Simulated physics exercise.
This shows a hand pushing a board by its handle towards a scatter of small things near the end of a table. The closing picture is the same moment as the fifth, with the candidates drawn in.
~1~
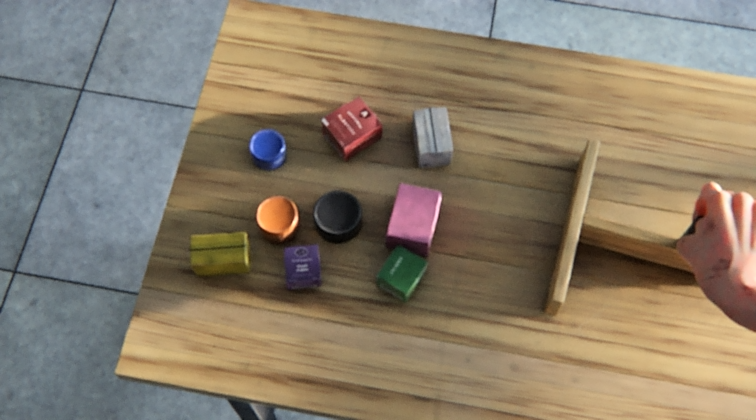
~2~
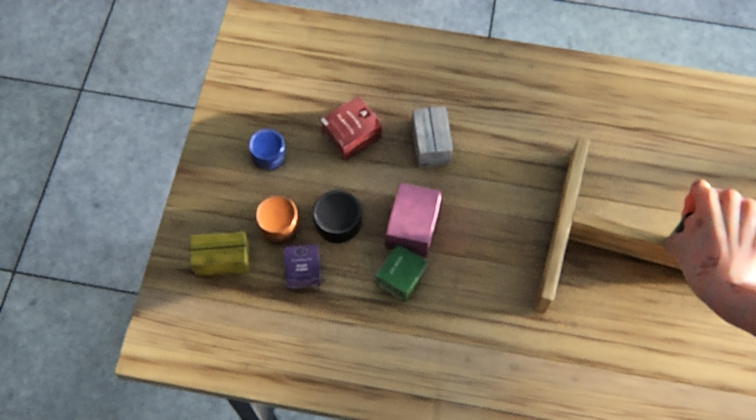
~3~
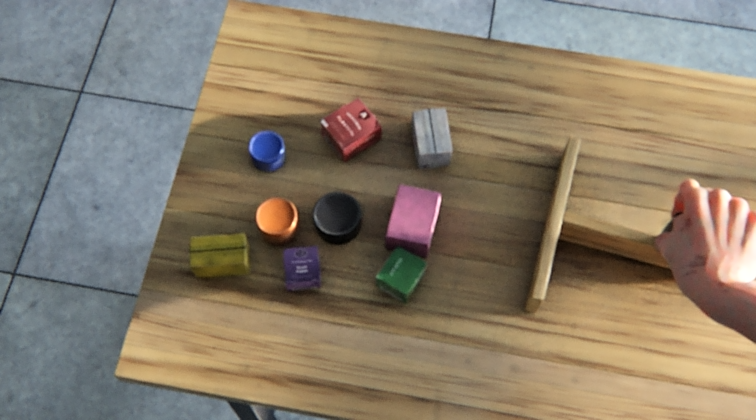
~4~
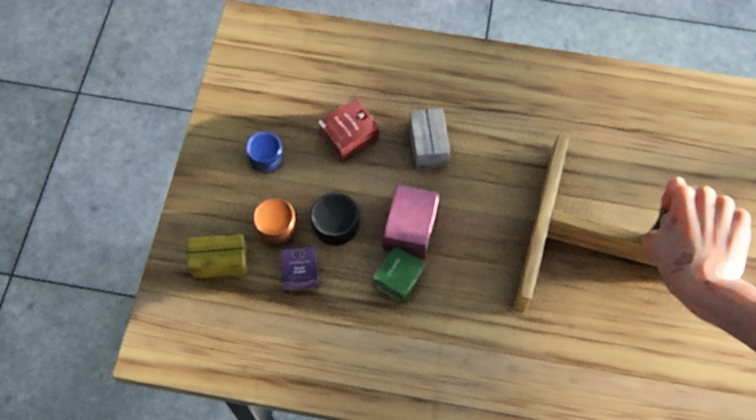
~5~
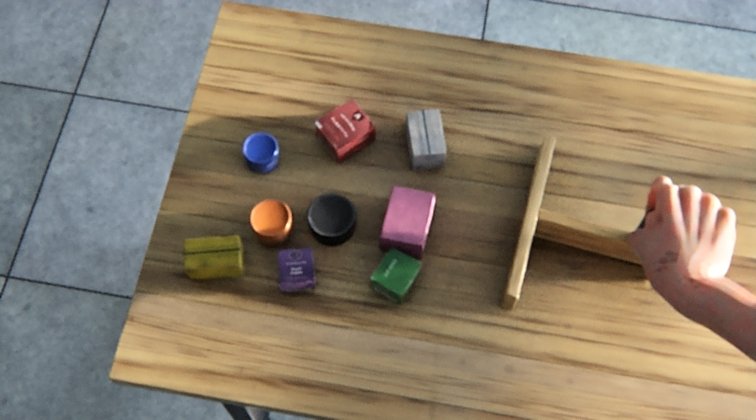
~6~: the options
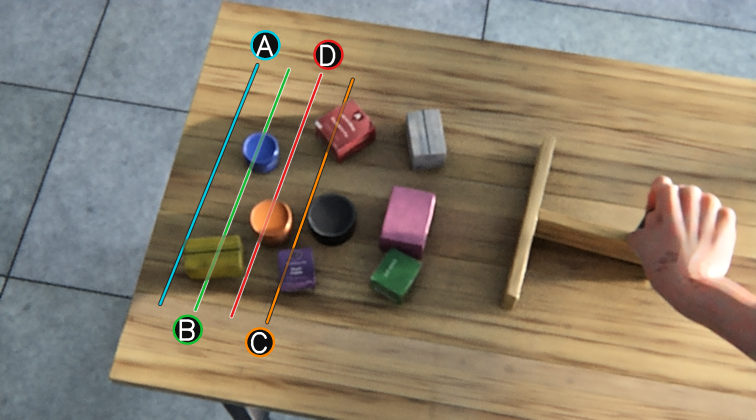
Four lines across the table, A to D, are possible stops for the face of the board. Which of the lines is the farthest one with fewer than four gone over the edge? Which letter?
It can go as far as B.
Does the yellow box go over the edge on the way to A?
By then, yes.
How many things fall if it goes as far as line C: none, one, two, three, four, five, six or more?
The count is none.
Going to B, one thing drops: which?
The yellow box goes over.
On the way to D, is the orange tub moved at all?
Yes.
On the marked copy, A at (212, 177); B at (245, 182); C at (313, 193); D at (279, 188).
Following B. Soon after the start, board (427, 195); green packet (380, 275); white box (419, 137).
Later, board (324, 178); yellow box (195, 256); orange tub (220, 224).
In the end, board (245, 166); yellow box over the edge; black jar (175, 174); one fallen.
As for the rest, A drops five; C is within the limit but short; D is within the limit but short.
